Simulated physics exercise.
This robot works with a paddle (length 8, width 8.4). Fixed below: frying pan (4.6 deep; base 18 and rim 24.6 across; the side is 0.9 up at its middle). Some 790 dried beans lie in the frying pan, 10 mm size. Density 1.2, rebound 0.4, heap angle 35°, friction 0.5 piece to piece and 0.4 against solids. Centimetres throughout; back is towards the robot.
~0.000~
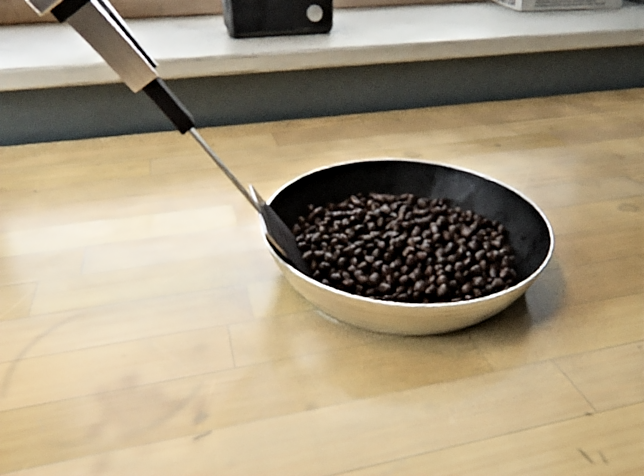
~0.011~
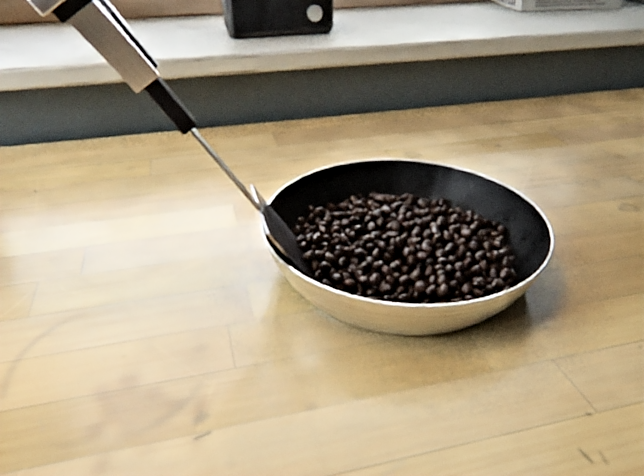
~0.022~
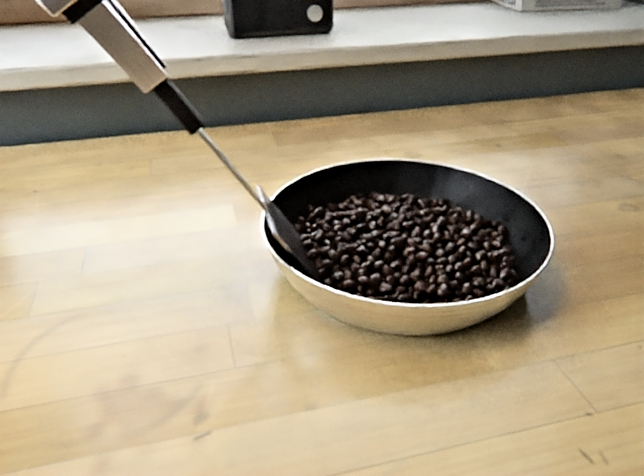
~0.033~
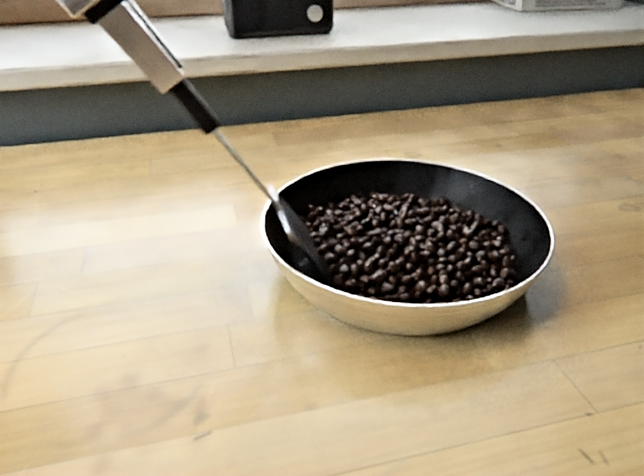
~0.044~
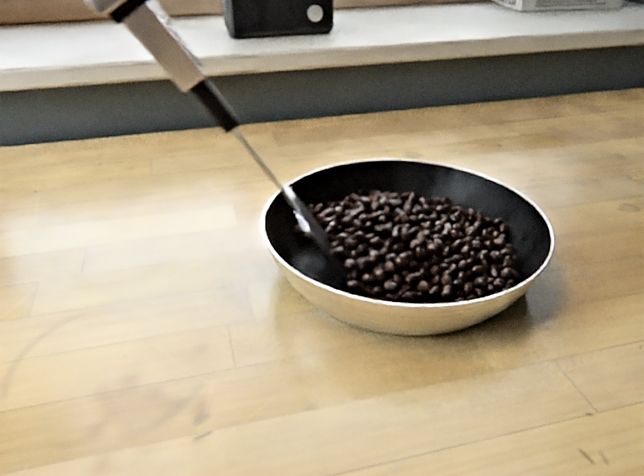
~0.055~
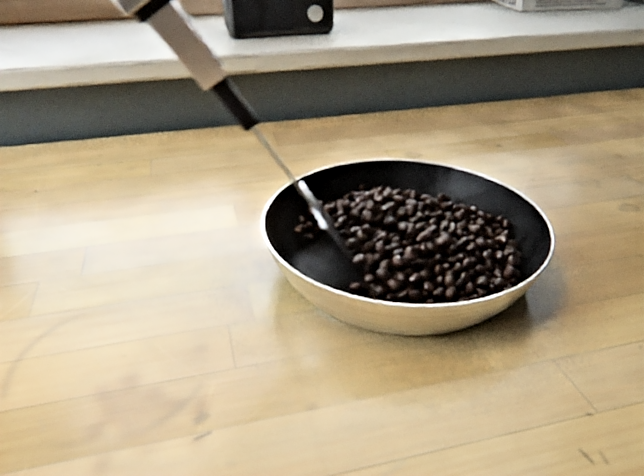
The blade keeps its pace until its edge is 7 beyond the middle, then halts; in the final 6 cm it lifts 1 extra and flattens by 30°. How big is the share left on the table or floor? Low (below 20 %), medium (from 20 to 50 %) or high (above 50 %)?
A low share, below 20 %, ends on the table or floor.
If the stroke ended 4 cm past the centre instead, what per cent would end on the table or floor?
Then about 0 per cent.
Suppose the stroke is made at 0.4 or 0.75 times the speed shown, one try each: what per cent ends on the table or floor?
Some 0 and 5 per cent.
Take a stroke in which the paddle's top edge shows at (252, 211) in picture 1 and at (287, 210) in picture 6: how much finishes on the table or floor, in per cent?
About 5 per cent.
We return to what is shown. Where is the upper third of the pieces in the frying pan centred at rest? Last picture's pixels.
Near (484, 215).
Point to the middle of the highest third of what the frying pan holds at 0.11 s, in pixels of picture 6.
Around (436, 223).
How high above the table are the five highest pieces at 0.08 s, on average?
Some 6 cm.
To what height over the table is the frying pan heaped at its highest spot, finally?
About 6.0 cm.
After 0.08 s, sloping 58°, highest piece 7 above the table; 786 in the frying pan.
After 0.11 s, sloping 49°, highest piece 8 above the table; 786 in the frying pan.
After 0.32 s, sloping 28°, highest piece 6 above the table; 718 in the frying pan, 63 on the table or floor, 5 on the blade or in flight.
After 1.37 s, sloping 28°, highest piece 6 above the table; 717 in the frying pan, 69 on the table or floor.
In the end, 717 in the frying pan, 69 on the table or floor. That is 9 % on the table or floor.
